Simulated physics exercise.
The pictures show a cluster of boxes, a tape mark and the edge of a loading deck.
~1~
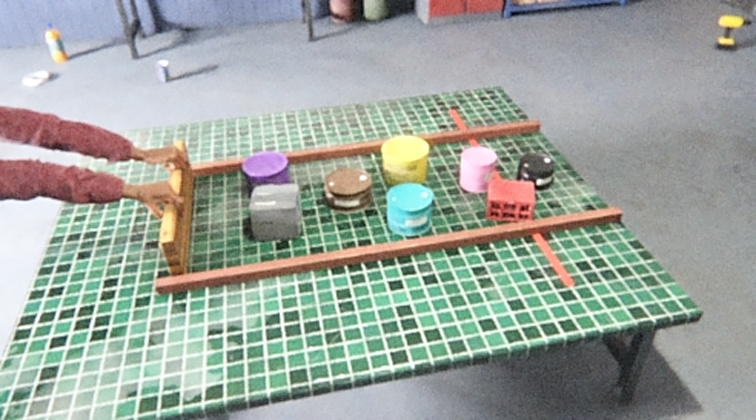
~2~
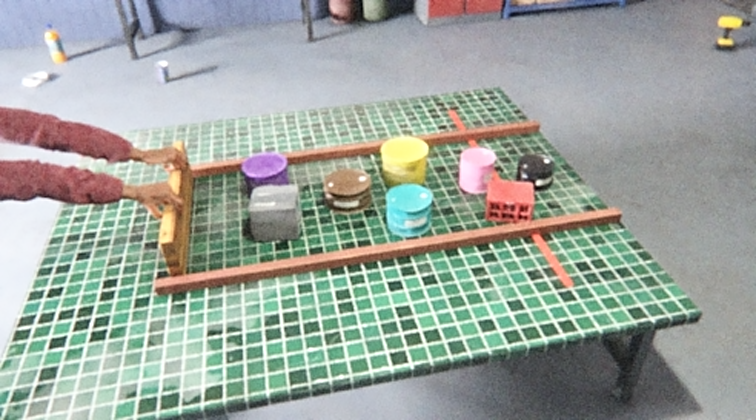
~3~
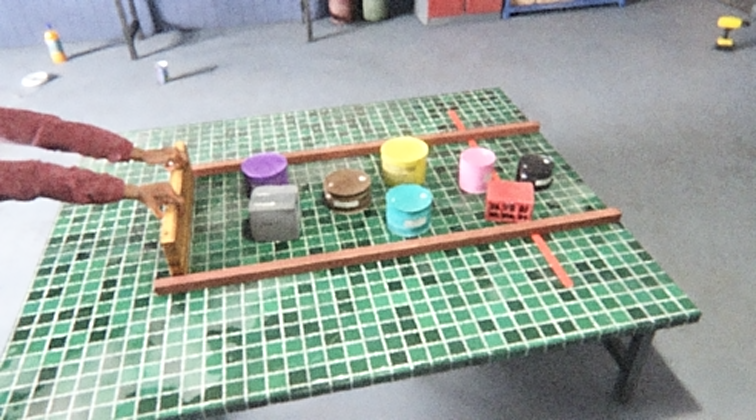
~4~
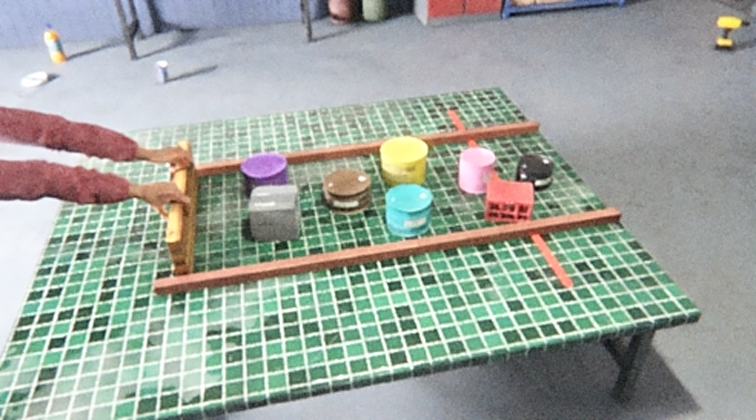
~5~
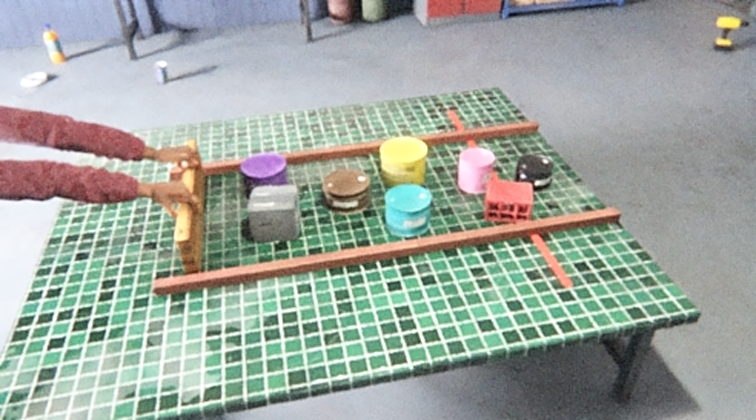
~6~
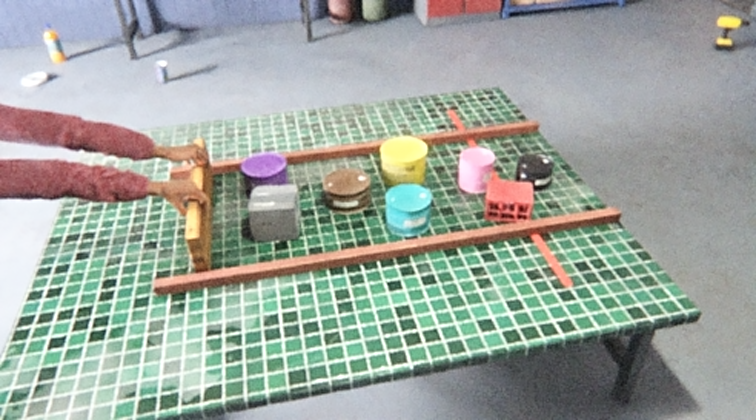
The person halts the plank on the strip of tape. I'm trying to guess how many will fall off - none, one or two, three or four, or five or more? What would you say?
It ends with just one or a pair down.
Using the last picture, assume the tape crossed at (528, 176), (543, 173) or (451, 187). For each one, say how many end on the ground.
Going through them in order, you'd see 5, 5 and 0.
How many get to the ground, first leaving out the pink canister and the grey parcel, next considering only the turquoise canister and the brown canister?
The count is 0 in one try and 1 in the other, in that order.
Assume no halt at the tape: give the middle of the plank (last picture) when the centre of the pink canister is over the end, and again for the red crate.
The middle is at (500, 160) when it's the pink canister, and at (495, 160) when it's the red crate.
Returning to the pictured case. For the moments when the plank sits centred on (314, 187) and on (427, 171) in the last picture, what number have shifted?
In order, the tallies are 4 and 8.
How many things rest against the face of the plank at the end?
That makes 2.
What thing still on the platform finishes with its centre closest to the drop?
That is the pink canister.
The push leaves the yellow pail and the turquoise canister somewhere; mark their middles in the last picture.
The first one ends at (532, 130), the second at (566, 197).
Soon after, none off yet; black canister at rest near (534, 173); red crate at rest near (509, 201); pink canister at rest near (476, 170).
After that, none off yet; black canister at rest near (534, 173); red crate displaced a little near (524, 200); pink canister displaced a little near (495, 169).
In the end, the number that fall off is one or two; gone, red crate and black canister.
